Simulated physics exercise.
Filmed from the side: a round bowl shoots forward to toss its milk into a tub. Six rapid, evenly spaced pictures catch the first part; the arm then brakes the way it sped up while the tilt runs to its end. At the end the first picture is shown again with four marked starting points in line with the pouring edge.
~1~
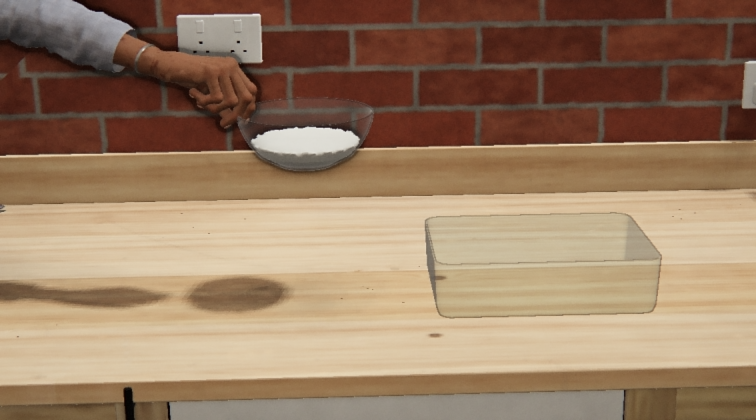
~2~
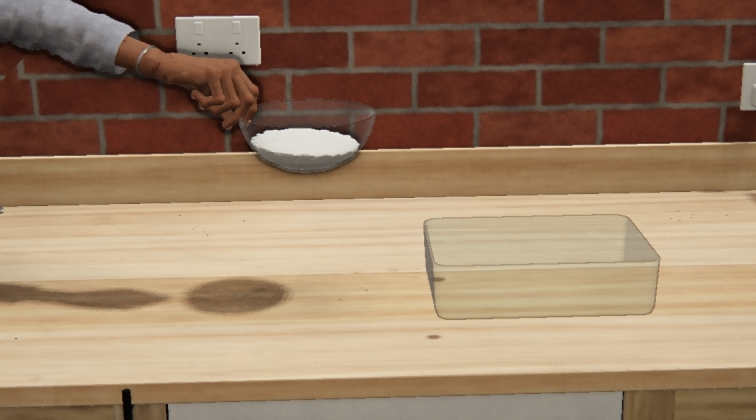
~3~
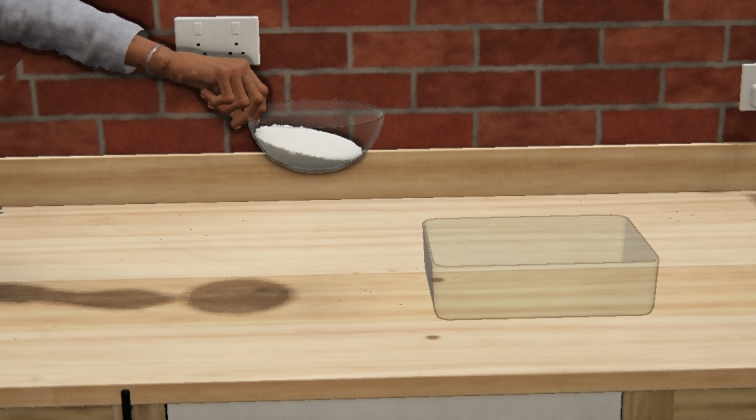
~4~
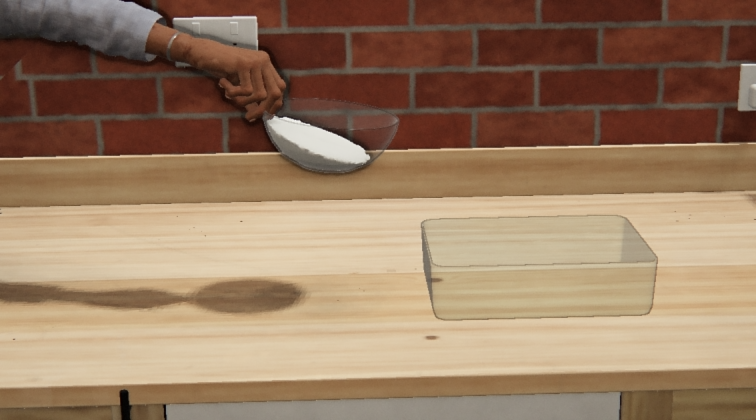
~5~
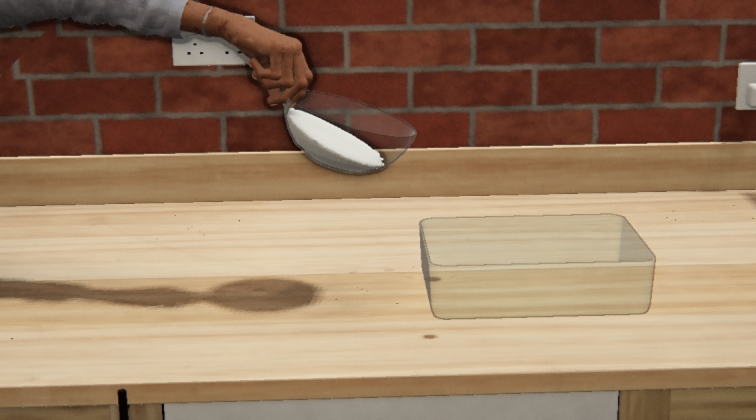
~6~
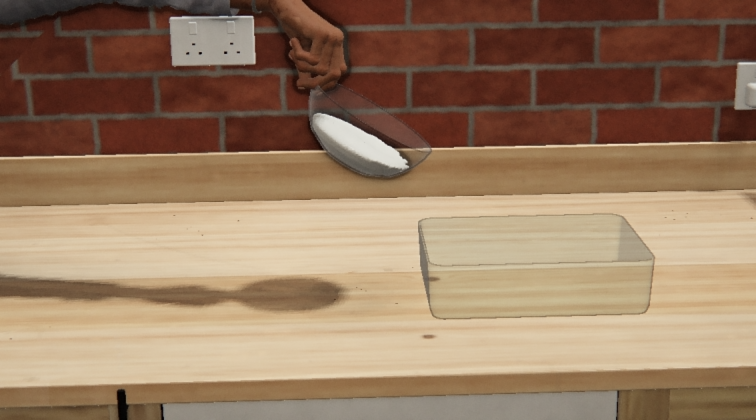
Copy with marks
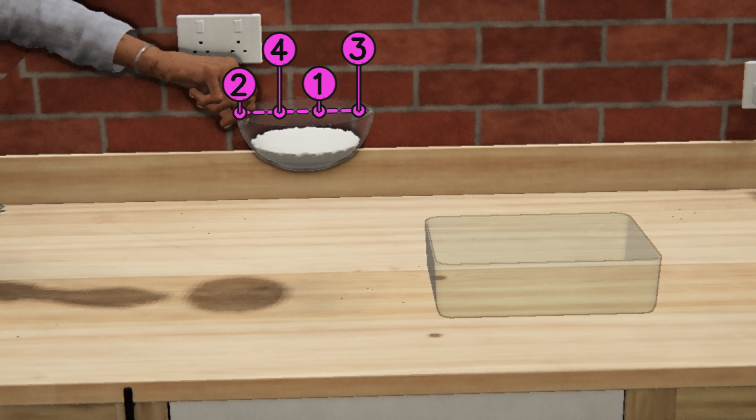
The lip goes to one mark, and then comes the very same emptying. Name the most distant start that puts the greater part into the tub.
4 is the one.
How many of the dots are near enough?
Three.
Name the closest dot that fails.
Here it is dot 2.
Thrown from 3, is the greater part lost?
No, not at all.
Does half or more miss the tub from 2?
Yes, that goes wrong.
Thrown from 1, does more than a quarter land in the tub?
Yes, clearly.
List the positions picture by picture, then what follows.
Upright, lip at (371, 110); tub from (436, 316) to (656, 311); nothing has left yet.
Upright, lip at (373, 111); nothing has left yet.
Upright, lip at (382, 112); nothing has left yet.
Tipped about 6°, lip at (397, 119); nothing has left yet.
Tipped about 18°, lip at (414, 131); nothing has left yet.
Tipped about 32°, lip at (430, 148); nothing has left yet.
On the marked copy, 1 at (319, 111); 2 at (239, 112); 3 at (358, 110); 4 at (279, 111).
With 1, about 81 % lands in the tub, 4 % falls short and 16 % goes beside or beyond.
With 2, about 16 % lands in the tub, 78 % falls short and 6 % goes beside or beyond.
With 3, about 76 % lands in the tub, 3 % falls short and 21 % goes beside or beyond.
With 4, about 67 % lands in the tub, 22 % falls short and 10 % goes beside or beyond.
